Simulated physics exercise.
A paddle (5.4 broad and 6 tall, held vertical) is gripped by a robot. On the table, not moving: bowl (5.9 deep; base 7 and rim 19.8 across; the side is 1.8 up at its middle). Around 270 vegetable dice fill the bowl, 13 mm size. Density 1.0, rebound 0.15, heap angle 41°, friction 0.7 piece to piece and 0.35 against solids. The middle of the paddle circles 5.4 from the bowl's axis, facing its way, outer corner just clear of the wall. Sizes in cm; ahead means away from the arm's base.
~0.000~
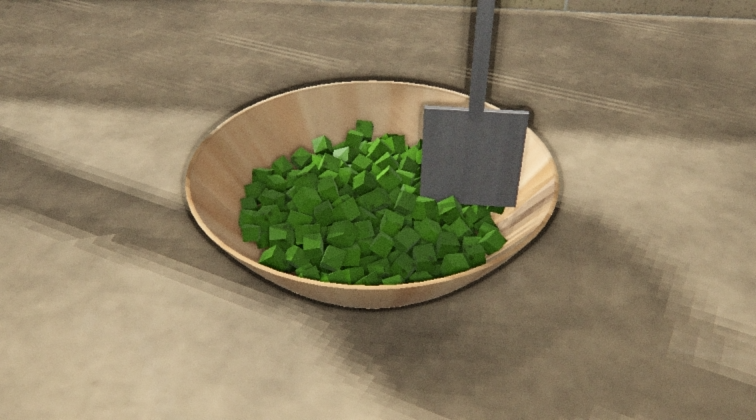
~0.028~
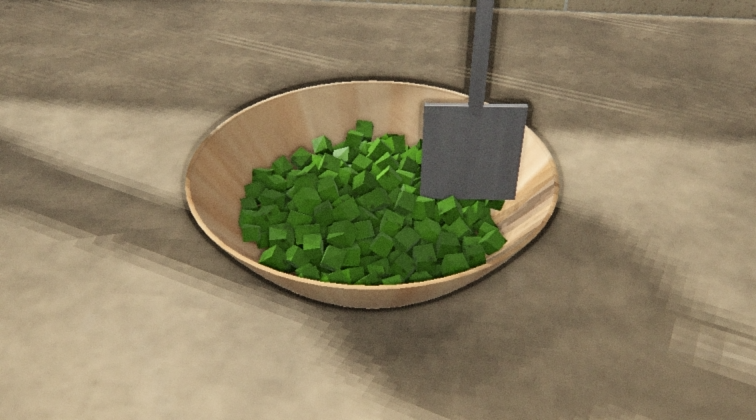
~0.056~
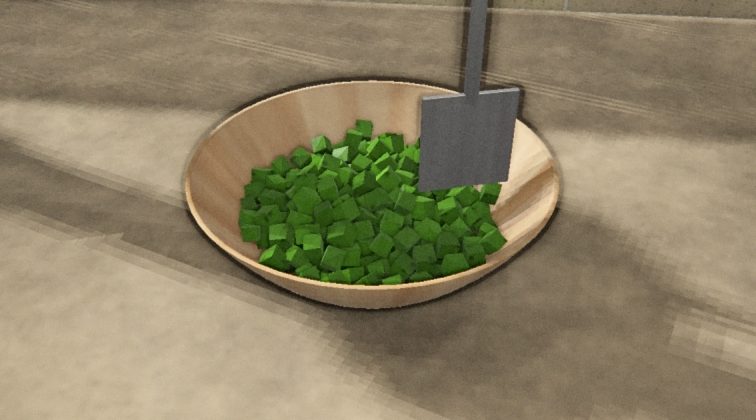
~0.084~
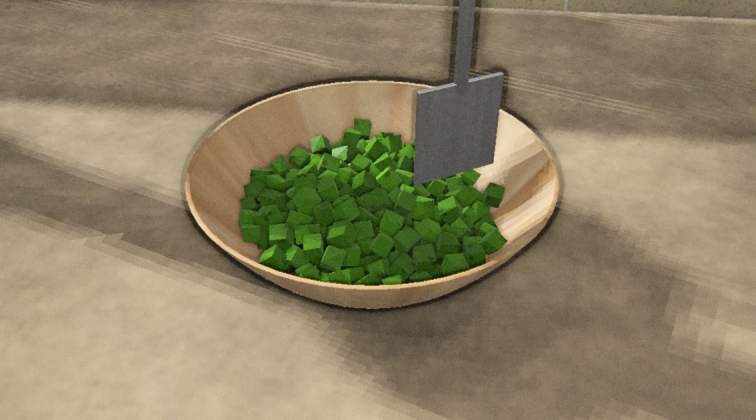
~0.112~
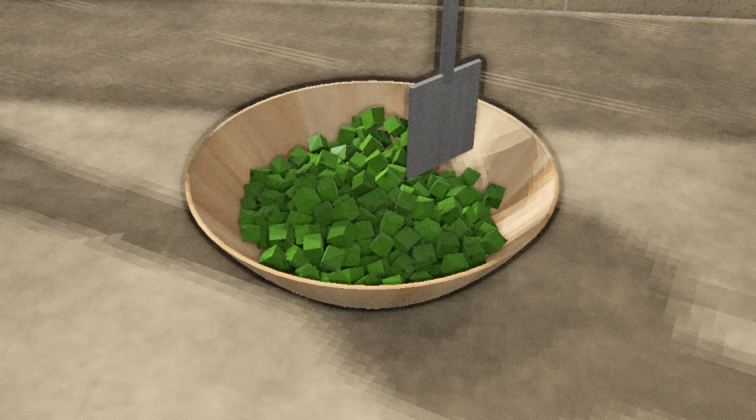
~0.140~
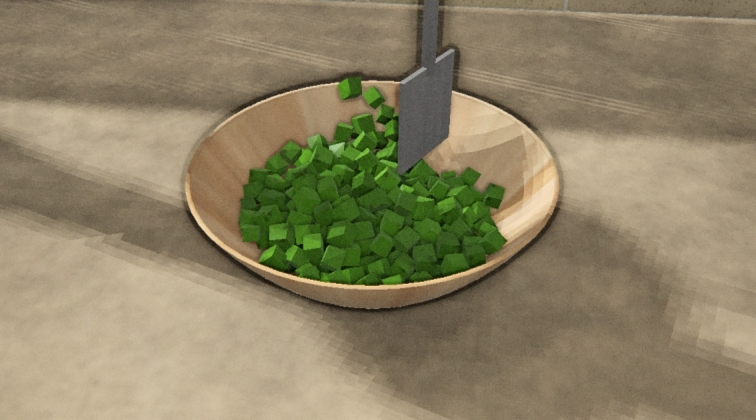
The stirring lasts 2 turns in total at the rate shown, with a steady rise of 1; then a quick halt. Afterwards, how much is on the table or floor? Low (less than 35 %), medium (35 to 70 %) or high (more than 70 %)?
On the table or floor the share is low, less than 35 %.
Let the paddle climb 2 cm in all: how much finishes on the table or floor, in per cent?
Some 20 per cent.
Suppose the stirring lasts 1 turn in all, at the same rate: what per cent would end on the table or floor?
Then about 15 per cent.
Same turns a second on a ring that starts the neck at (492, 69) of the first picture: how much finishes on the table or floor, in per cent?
Some 5 per cent.
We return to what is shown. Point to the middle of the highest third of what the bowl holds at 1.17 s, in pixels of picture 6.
At about (364, 222).
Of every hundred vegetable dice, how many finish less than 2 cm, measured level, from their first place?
Roughly 50 per cent.
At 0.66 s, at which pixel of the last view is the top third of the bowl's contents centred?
Near (460, 212).
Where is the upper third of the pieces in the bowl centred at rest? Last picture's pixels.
Around (397, 203).
After 0.66 s, 320° round, highest piece 9 above the table; 239 in the bowl, 27 on the table or floor, 8 in flight or on the tool.
After 1.17 s, 220° round, highest piece 7 above the table; 217 in the bowl, 55 on the table or floor, 2 in flight or on the tool.
After 1.63 s, 0° round, highest piece 6 above the table; 213 in the bowl, 61 on the table or floor.
After 2.33 s, 0° round, highest piece 6 above the table; 213 in the bowl, 61 on the table or floor.
In the end, 213 in the bowl, 61 on the table or floor. That is 22 % on the table or floor.
